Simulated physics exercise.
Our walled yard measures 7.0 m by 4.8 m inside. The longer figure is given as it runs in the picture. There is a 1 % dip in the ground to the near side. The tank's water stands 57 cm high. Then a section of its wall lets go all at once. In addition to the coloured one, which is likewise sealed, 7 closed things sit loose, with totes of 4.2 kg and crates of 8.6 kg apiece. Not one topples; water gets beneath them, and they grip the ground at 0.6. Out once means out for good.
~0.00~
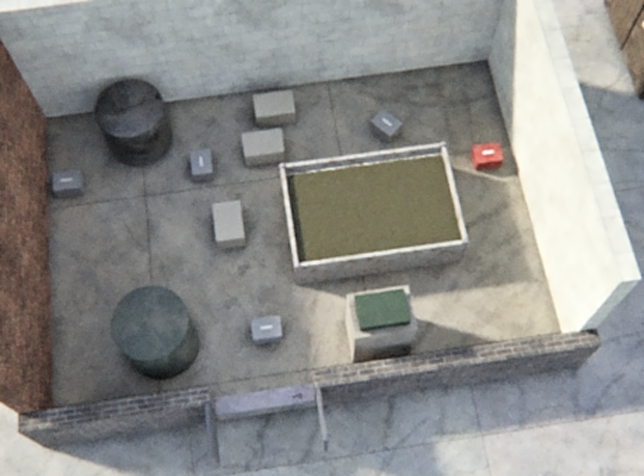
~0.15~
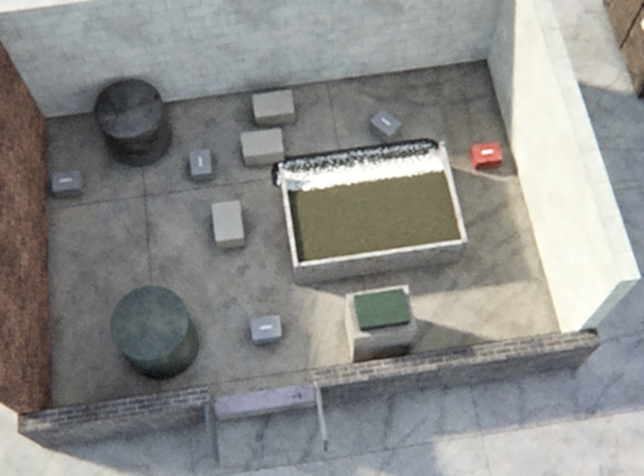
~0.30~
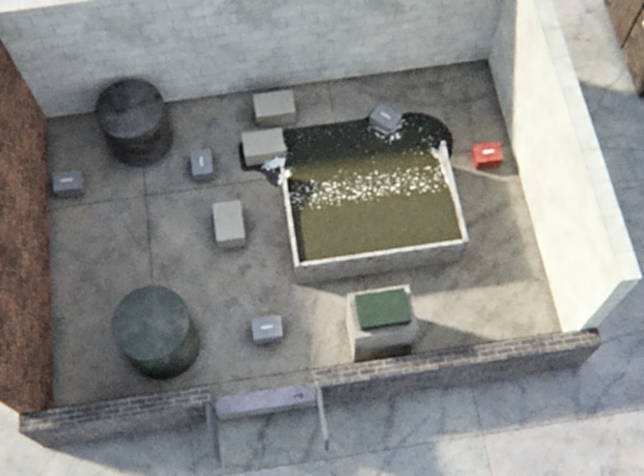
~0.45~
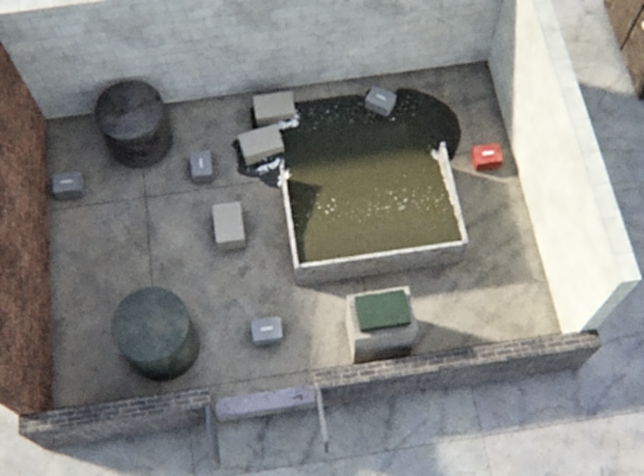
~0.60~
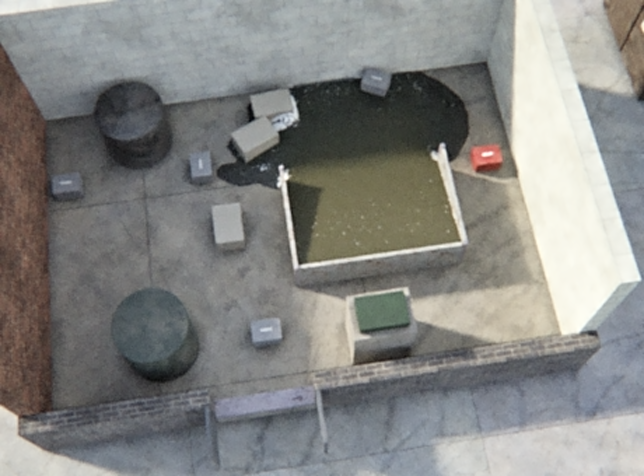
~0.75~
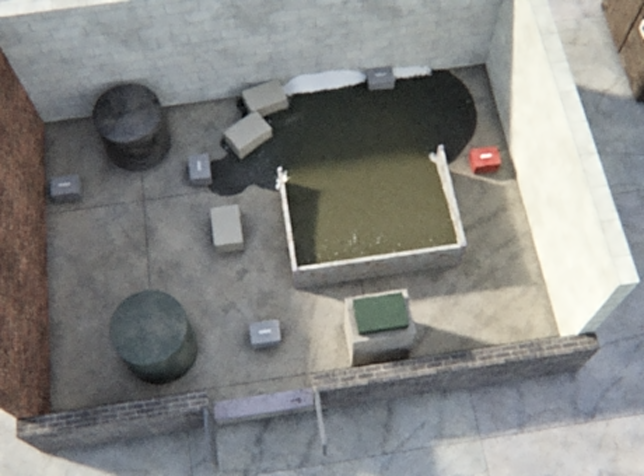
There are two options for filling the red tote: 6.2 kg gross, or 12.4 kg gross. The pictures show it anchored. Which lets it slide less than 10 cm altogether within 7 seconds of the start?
I would say neither option.
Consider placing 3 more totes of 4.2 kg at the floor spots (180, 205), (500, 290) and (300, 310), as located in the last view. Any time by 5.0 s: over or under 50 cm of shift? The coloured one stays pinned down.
One after another they come out beyond the mark, beyond the mark, within the mark.
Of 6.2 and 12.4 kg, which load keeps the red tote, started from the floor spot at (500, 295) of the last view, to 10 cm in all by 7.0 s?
Lab note - result: Both options fail.
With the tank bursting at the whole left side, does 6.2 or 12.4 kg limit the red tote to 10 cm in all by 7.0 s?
Then I'd expect the light mass to do.
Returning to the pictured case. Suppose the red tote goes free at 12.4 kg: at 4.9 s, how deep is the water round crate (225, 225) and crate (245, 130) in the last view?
About 2 and 6 cm.
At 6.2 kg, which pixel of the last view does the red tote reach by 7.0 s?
It should be close to (454, 276) in the last view.
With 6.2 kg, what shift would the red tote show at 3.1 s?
About 200 cm.
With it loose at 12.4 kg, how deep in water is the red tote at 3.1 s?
Around 7 cm.
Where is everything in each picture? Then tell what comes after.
In the first frame, the red tote at (488, 153), on the bottom; 3.5 m2 under water; 0 of 8 have shifted.
In the second frame, the red tote at (487, 152), on the bottom; water covers 4.7 m2; 0 of 8 have shifted.
In the third frame, the red tote at (488, 152), on the bottom; 5.9 m2 under water; 1 of 8 have shifted.
In the fourth frame, the red tote at (488, 153) rests on the ground; water covers 7.4 m2; 2 of 8 have shifted.
In the fifth frame, the red tote at (487, 154) rests on the ground; 9.0 m2 under water; 3 of 8 have shifted.
In the sixth frame, the red tote at (486, 156) rests on the ground; water covers 9.9 m2; 3 of 8 have shifted.
After 1.4 s the red tote would be 0 cm from its start with 6.2 kg and 0 cm from its start with 12.4 kg; 0 cm of water round it then.
After 3.1 s the red tote would be 178 cm from its start with 6.2 kg and 115 cm from its start with 12.4 kg; 7 cm of water round it then.
After 4.9 s the red tote would be 268 cm from its start with 6.2 kg and 254 cm from its start with 12.4 kg; 8 cm of water round it then.
After 7.0 s the red tote would be 201 cm from its start with 6.2 kg and 250 cm from its start with 12.4 kg; 10 cm of water round it then.
